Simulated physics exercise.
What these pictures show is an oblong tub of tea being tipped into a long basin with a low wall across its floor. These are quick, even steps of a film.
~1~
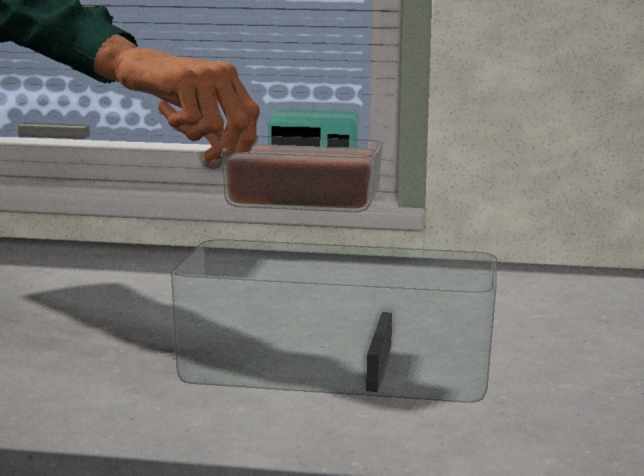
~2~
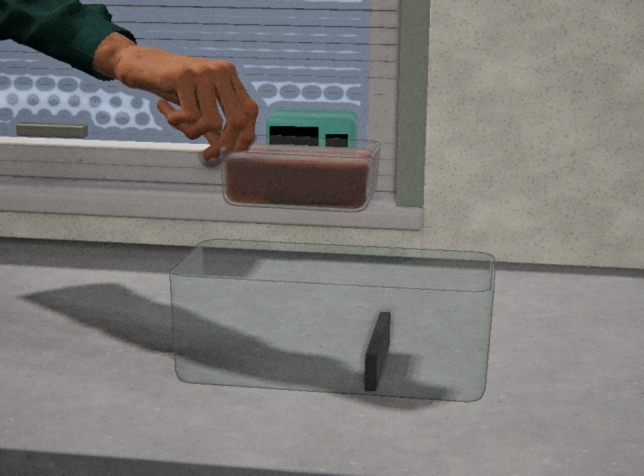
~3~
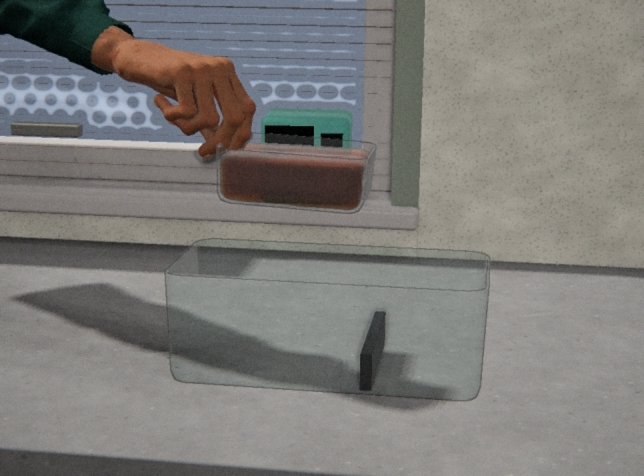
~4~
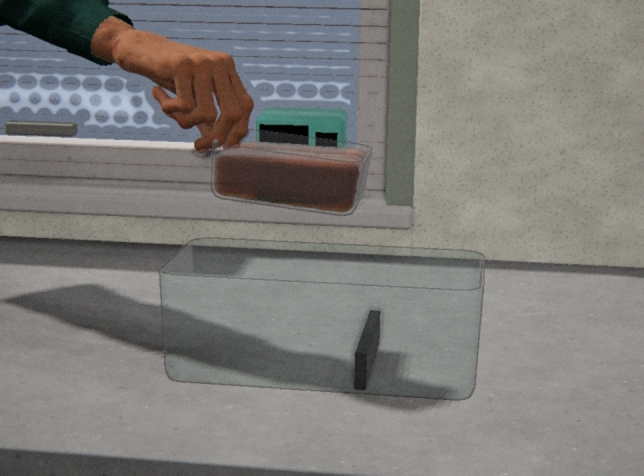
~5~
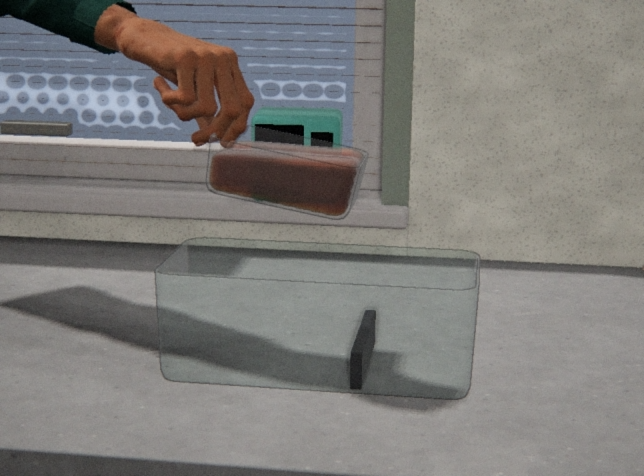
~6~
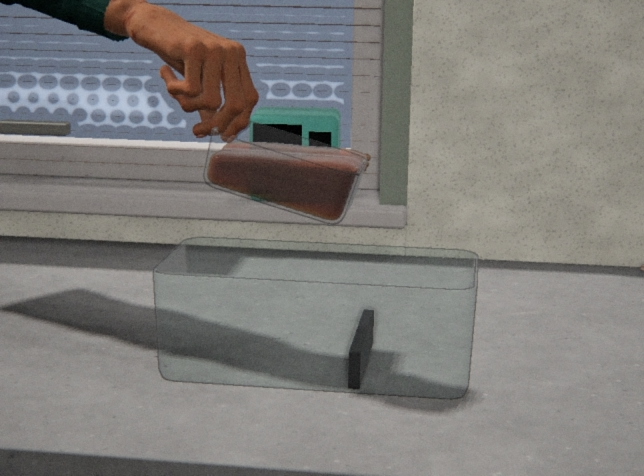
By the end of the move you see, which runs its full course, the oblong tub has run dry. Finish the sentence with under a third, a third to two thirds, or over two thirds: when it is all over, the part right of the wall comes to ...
When it is all over, the part right of the wall comes to over two thirds.
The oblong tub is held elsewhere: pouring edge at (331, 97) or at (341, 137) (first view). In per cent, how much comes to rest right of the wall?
First place gives some 65 %, second place some 65 %.
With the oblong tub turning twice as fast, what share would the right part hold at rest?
About 70 per cent would end up there.
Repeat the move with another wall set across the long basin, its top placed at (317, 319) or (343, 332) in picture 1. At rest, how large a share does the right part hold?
Try 1: About 100 percent; try 2: About 90 percent.
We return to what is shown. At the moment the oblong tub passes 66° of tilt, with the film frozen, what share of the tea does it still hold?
It works out to close to 20 percent.
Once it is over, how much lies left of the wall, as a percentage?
Roughly 25 percent of it.
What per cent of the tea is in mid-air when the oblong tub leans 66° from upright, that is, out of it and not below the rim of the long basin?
Around 20 percent.
A moment on, the tilt is 66° and 22 per cent is still to pour, 1 is left of the wall and 57 right of it.
Next, the tilt is 100° and 4 per cent is still to pour, 19 is left of the wall and 75 right of it.
Then the tilt is 110° and 0 per cent is still to pour, 25 is left of the wall and 74 right of it.
Later the tilt is 110° and 0 per cent is still to pour, 25 is left of the wall and 74 right of it.
At rest 25 per cent lies left of the wall, 74 right of it and 1 outside.
